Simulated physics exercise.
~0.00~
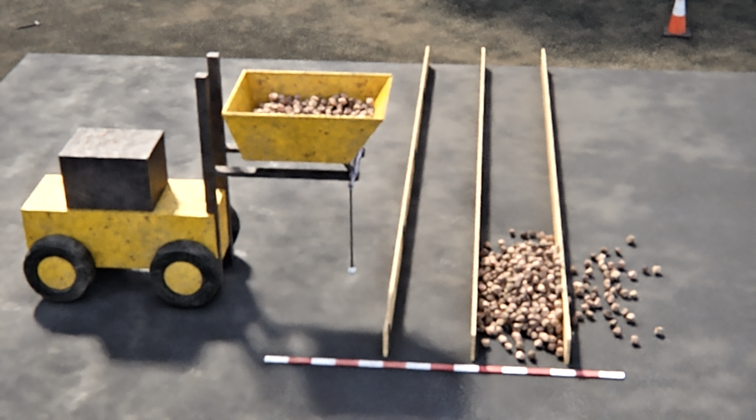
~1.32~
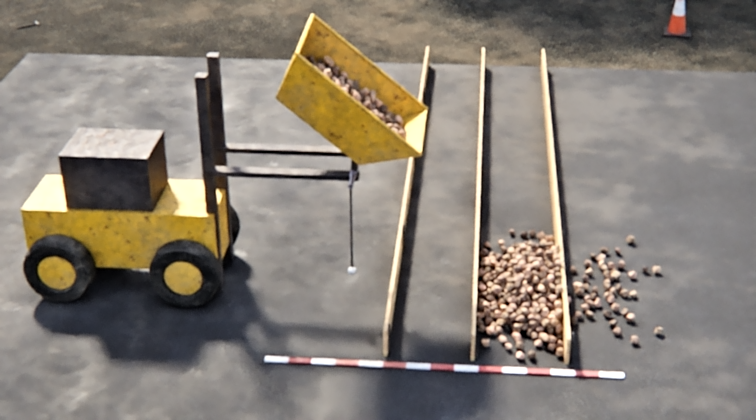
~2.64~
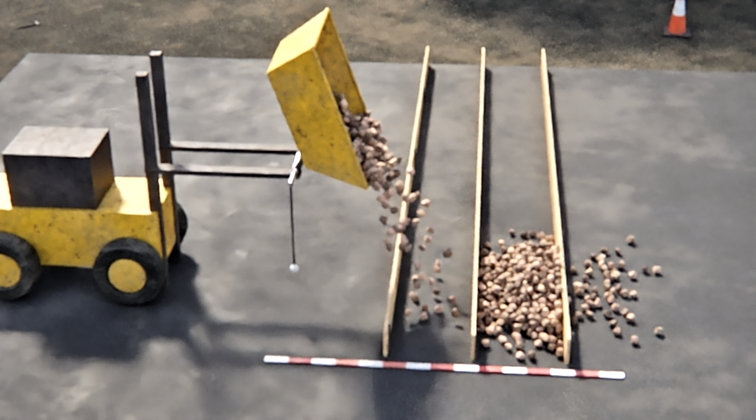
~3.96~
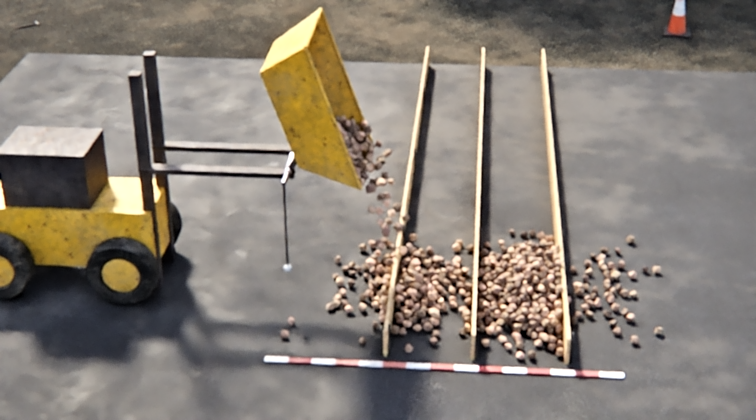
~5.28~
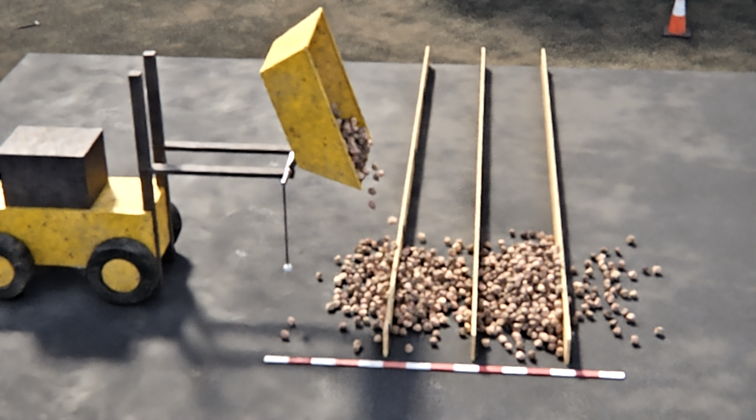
A small yellow fork truck with a dark block on top stands at left on grey paving, seen from the side and slightly above, holding up a yellow skip of brownish stones. At right, three wooden boards form two bays behind a red and white staff, with loose stones already filling the far bay and scattered beyond. The skip tips steeply to the right, and the truck backs left as stones pour out. They spread across the near bay and the ground before it, while the far heap looks unchanged. Finally the skip stays tilted, still holding some stones.
